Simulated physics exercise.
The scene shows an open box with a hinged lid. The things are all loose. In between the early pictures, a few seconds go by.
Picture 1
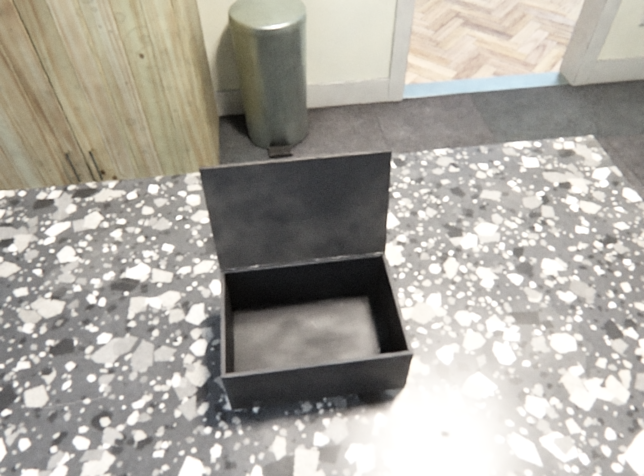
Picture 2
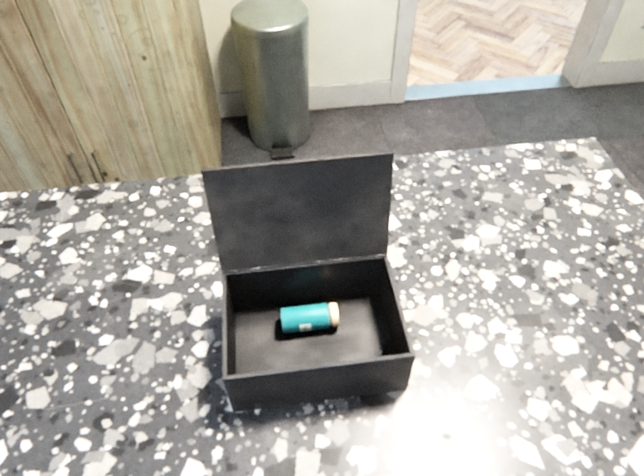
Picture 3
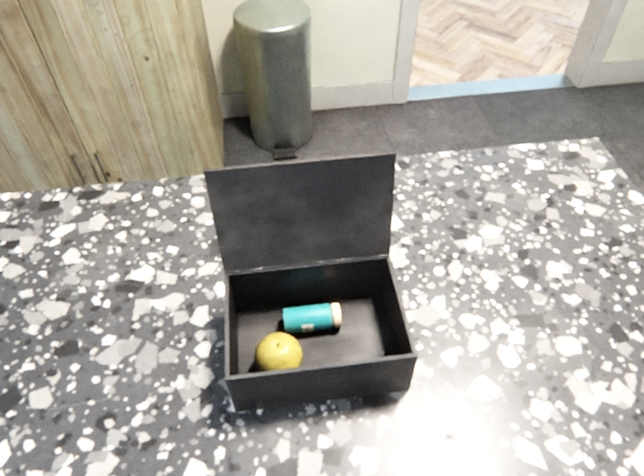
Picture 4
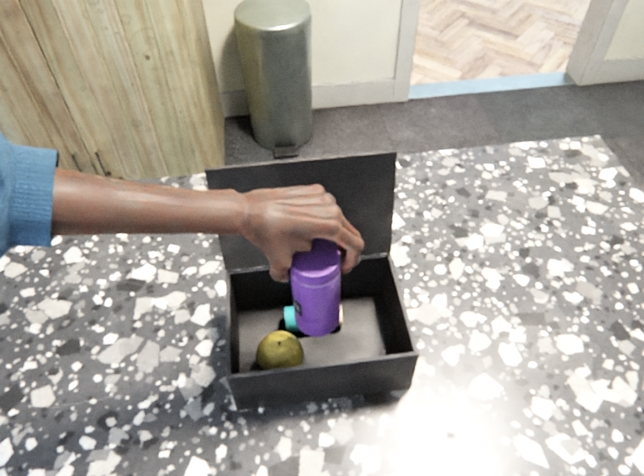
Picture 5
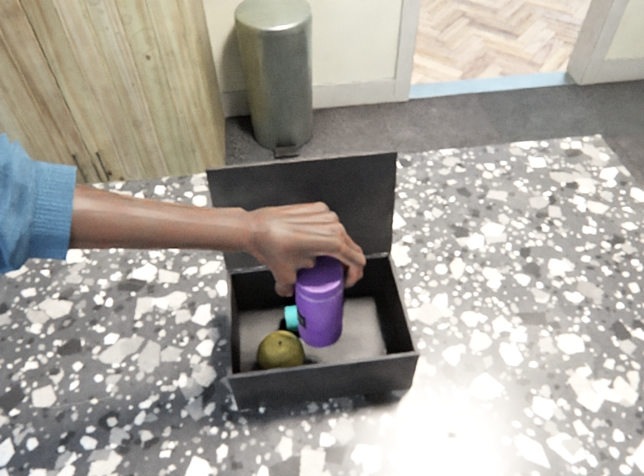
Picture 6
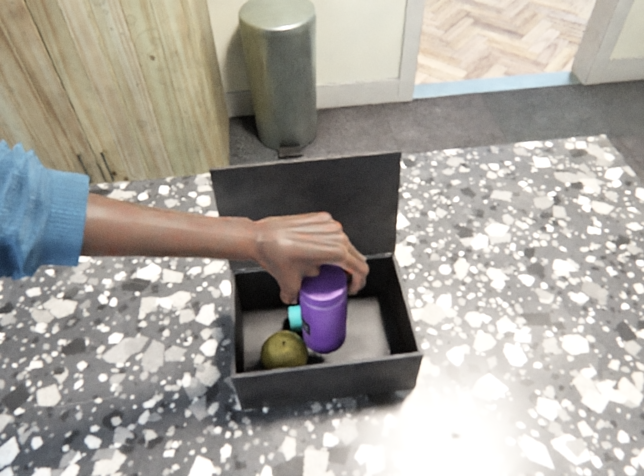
In this clip, an open black box on a speckled counter is empty, then holds a teal cylinder, then also a yellow fruit, before a hand reaching from the left lowers a purple container slightly into it.
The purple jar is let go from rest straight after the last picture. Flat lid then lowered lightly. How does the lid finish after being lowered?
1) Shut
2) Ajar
2, ajar.
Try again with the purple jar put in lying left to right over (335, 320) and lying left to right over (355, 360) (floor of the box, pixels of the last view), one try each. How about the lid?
On the first go the lid settles shut, and on the second go it settles shut.
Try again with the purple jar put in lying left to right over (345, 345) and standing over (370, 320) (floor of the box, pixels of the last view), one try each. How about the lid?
First try: The lid comes down fully; second try: The lid stays propped open.
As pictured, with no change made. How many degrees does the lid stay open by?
Angle: About 25°.
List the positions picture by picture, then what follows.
The last thing is not in view yet, in the first frame.
The last thing is not in view yet, in the second frame.
The last thing is not in view yet; yellow apple (279, 356), in the third frame.
Still above its spot; purple jar (316, 289); yellow apple (280, 355), in the fourth frame.
Still above its spot; purple jar (320, 302); yellow apple (281, 355), in the fifth frame.
In place under the hand; purple jar (324, 309); yellow apple (284, 355), in the sixth frame.
Then, 0.70 s on from there, purple jar shifted about its own width near (342, 334); yellow apple shifted a little.
Then, 1.60 s on from there, lid 57° above the rim; purple jar shifted about its own width near (344, 335); yellow apple shifted a little.
Then, 2.70 s on from there, lid 23° above the rim; purple jar shifted about its own width near (344, 335); yellow apple shifted a little.
In the end, lid 23° above the rim; moved from the start, purple jar; the other 2 unmoved. At the end, from the last picture's camera, purple jar near (344, 335).
